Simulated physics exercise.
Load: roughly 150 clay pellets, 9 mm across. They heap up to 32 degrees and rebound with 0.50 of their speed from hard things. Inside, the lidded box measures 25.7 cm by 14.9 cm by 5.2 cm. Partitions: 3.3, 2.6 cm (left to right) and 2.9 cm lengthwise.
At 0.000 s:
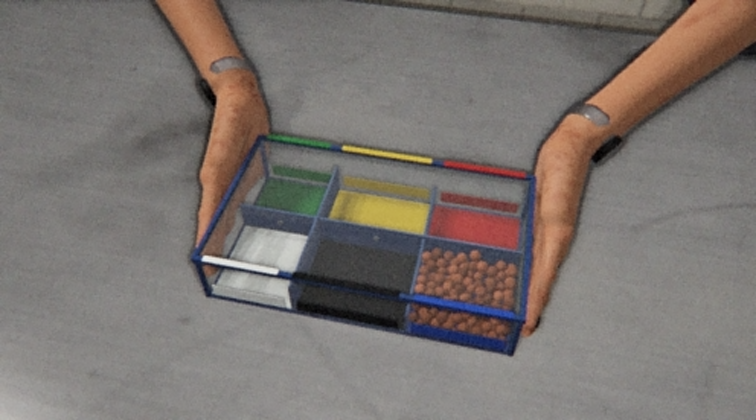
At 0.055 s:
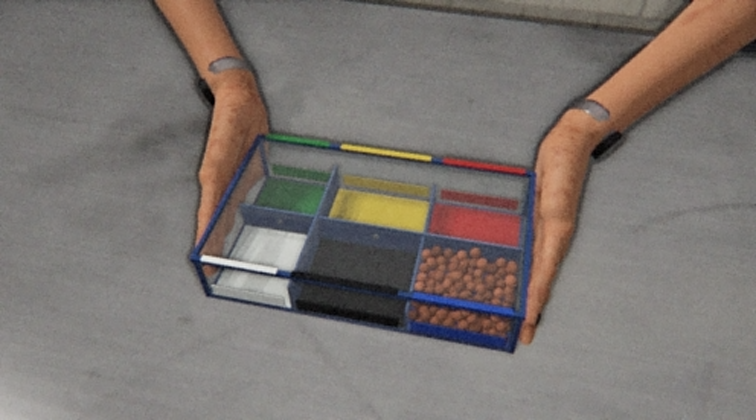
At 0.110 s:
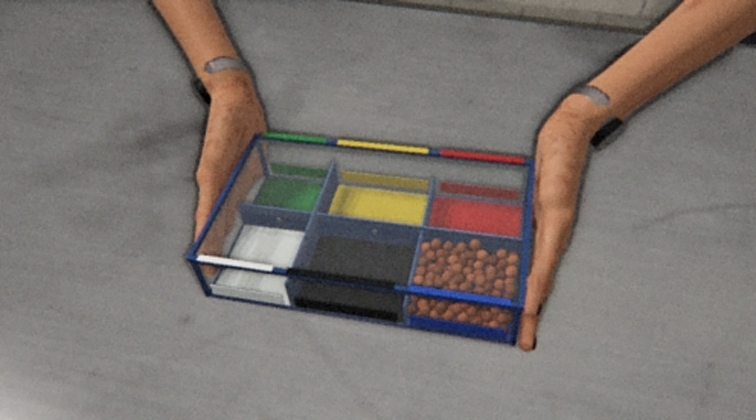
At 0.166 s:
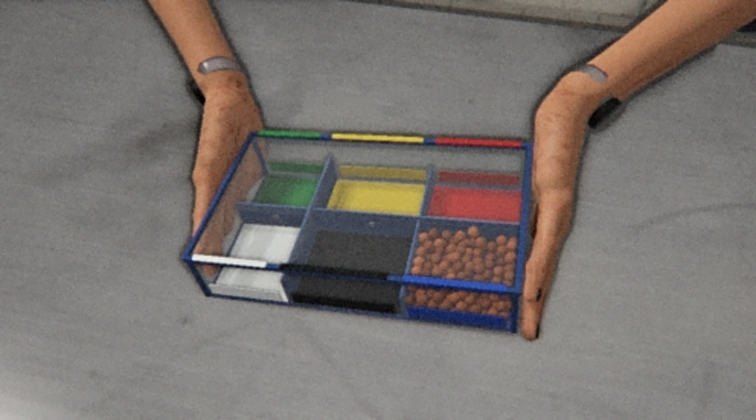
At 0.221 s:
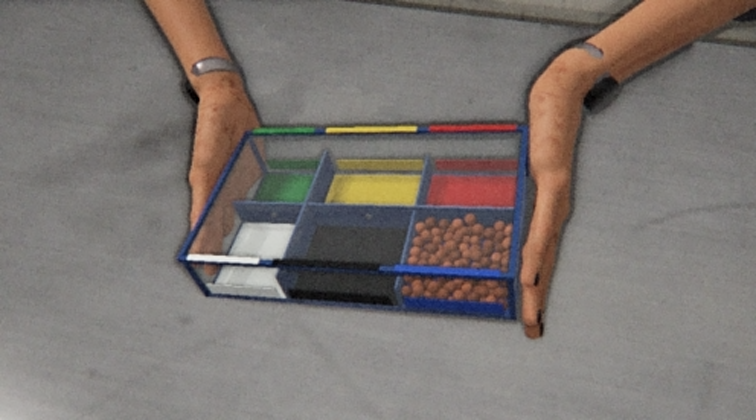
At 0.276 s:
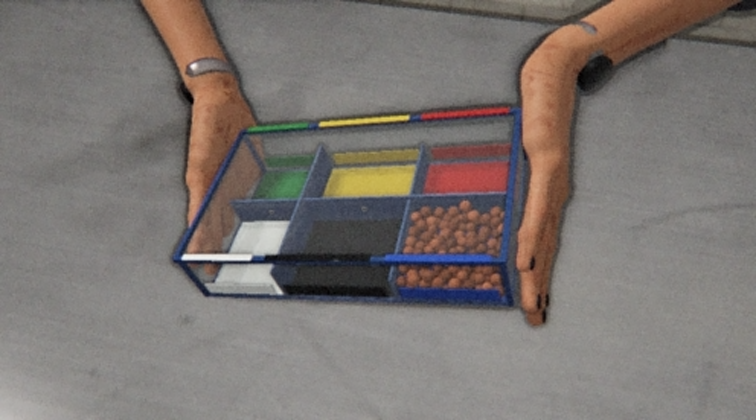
Two hands holding a clear lidded box of coloured compartments and brown pellets, gradually tilting it so the right side rises.
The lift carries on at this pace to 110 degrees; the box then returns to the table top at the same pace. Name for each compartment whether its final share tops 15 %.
Red compartment: No; blue compartment: No; green compartment: No; yellow compartment: No; white compartment: Yes; black compartment: No.
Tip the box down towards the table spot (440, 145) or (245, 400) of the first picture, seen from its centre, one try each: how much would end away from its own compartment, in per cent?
About 95 and 35 per cent.
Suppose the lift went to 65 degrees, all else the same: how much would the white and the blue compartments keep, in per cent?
Then: White 5; blue 70.
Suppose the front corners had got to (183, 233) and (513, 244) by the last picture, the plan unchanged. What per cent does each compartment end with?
Red 0, blue 0, green 90, yellow 10, white 5, black 0.
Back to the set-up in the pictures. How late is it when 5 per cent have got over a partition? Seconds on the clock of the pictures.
Near 1.10 s.
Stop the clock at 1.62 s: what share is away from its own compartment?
Some 80 per cent.
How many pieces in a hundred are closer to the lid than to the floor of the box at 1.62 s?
Some 80 per cent.
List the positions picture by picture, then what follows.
In the first picture, box tilt 0 degrees, front corners at (198, 257) and (521, 317); blue 100 %.
In the second picture, box tilt 1 degrees, front corners at (197, 257) and (520, 314).
In the third picture, box tilt 4 degrees, front corners at (193, 257) and (519, 304), lowest corner left front.
In the fourth picture, box tilt 8 degrees, front corners at (189, 257) and (515, 290), lowest corner left front.
In the fifth picture, box tilt 12 degrees, front corners at (184, 257) and (509, 275), lowest corner left front.
In the sixth picture, box tilt 16 degrees, front corners at (180, 258) and (501, 259), lowest corner left front; blue 100 %. Its pace works out near 75 degrees a second.
Then, at 1.62 s, tilt 110 degrees; blue 20 %, white 40 %, black 35 %.
Then, at 2.51 s, tilt 50 degrees; green 5 %, white 90 %, black 5 %.
After 3.41 s, tilt 0 degrees; green 5 %, white 90 %, black 5 %.
By 3.8 s all is still; red 0 %, blue 0 %, green 5 %, yellow 0 %, white 90 %, black 5 %.
